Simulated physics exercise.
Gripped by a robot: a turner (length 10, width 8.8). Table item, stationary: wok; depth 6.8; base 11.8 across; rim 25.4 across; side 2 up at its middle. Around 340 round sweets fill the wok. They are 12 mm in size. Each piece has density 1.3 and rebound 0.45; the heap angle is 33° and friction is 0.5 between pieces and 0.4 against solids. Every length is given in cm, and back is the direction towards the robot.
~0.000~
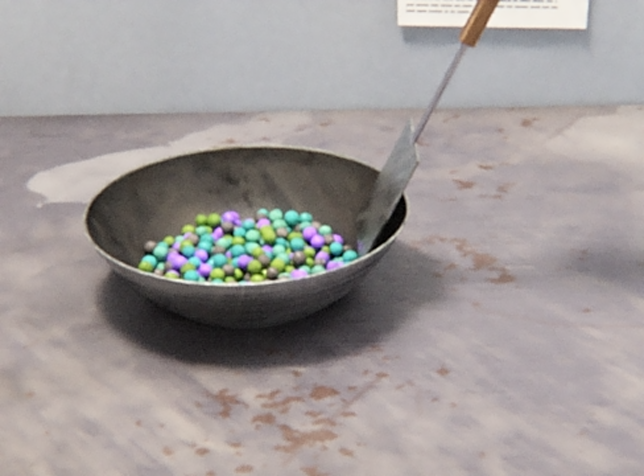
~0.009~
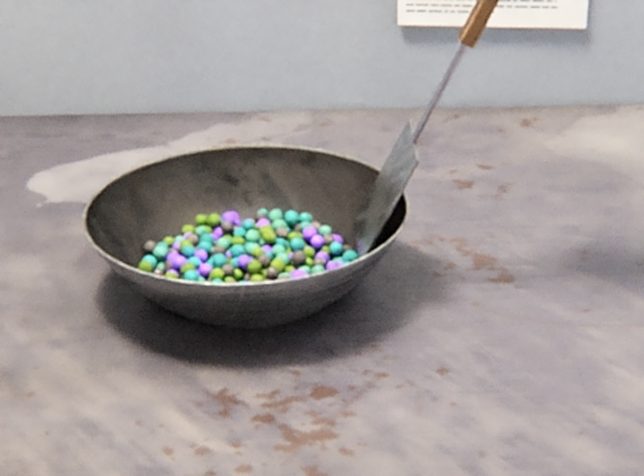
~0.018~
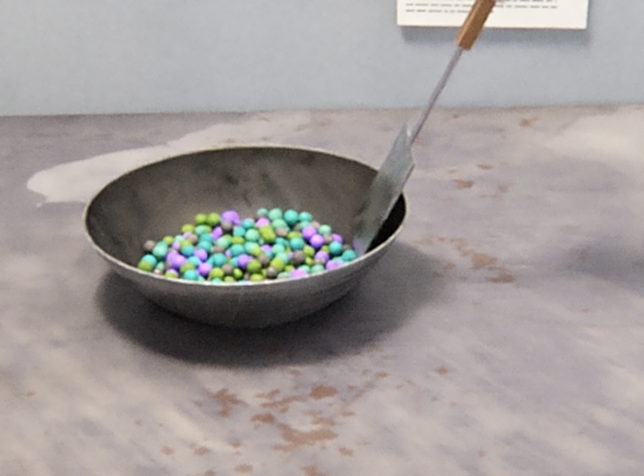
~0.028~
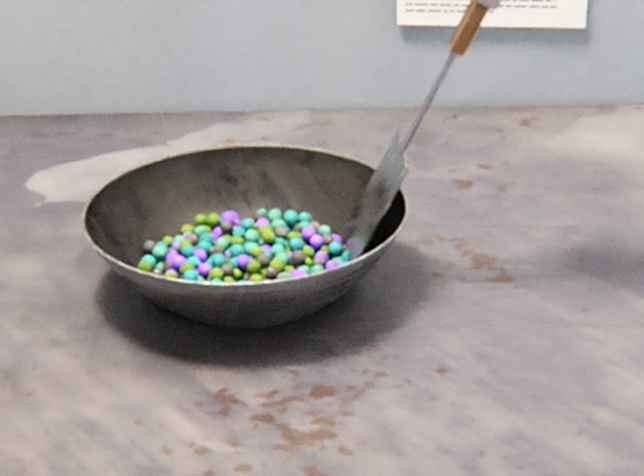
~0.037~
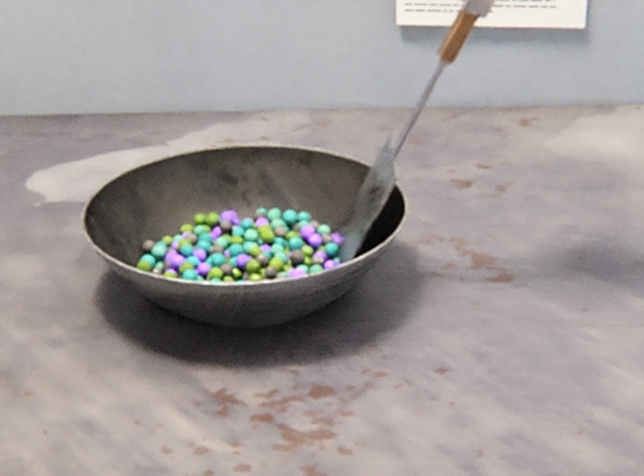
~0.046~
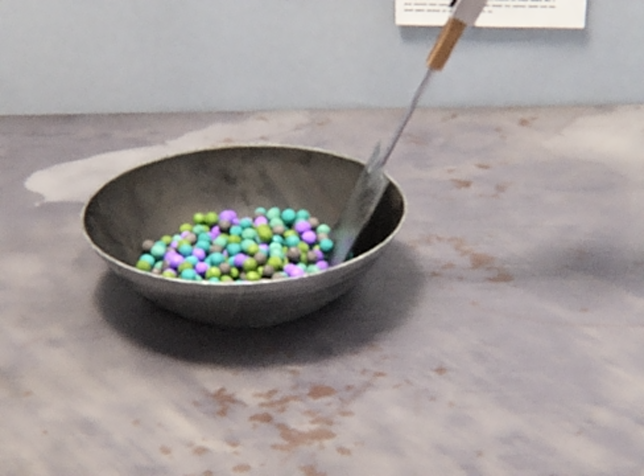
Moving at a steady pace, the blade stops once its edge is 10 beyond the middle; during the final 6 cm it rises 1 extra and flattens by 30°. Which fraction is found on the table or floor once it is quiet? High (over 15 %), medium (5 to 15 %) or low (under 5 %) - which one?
High, over 15 %.
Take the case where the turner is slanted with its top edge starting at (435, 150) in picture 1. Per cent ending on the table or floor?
Roughly 50 percent ends on the table or floor.
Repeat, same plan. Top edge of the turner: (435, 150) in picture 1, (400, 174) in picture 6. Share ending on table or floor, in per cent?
About 50 per cent.
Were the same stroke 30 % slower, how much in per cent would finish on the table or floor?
Roughly 40 per cent, I'd say.
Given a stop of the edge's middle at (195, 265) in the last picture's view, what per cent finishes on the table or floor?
Around 0 percent ends on the table or floor.
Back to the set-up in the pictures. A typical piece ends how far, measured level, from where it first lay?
The value is roughly 11 cm.
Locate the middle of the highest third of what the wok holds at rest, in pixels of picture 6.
Look near (185, 264).
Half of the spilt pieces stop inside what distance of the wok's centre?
It's around 26 cm.
By 0.11 s, sloping 64°, highest piece 8 above the table; 341 in the wok.
By 0.18 s, sloping 57°, highest piece 14 above the table; 339 in the wok, 2 on the blade or in flight.
By 0.42 s, sloping 34°, highest piece 13 above the table; 169 in the wok, 46 on the table or floor, 126 on the blade or in flight.
By 1.47 s, sloping 34°, highest piece 6 above the table; 172 on the table or floor, 169 in the wok.
Final count, 172 on the table or floor, 169 in the wok. That is 50 % on the table or floor.
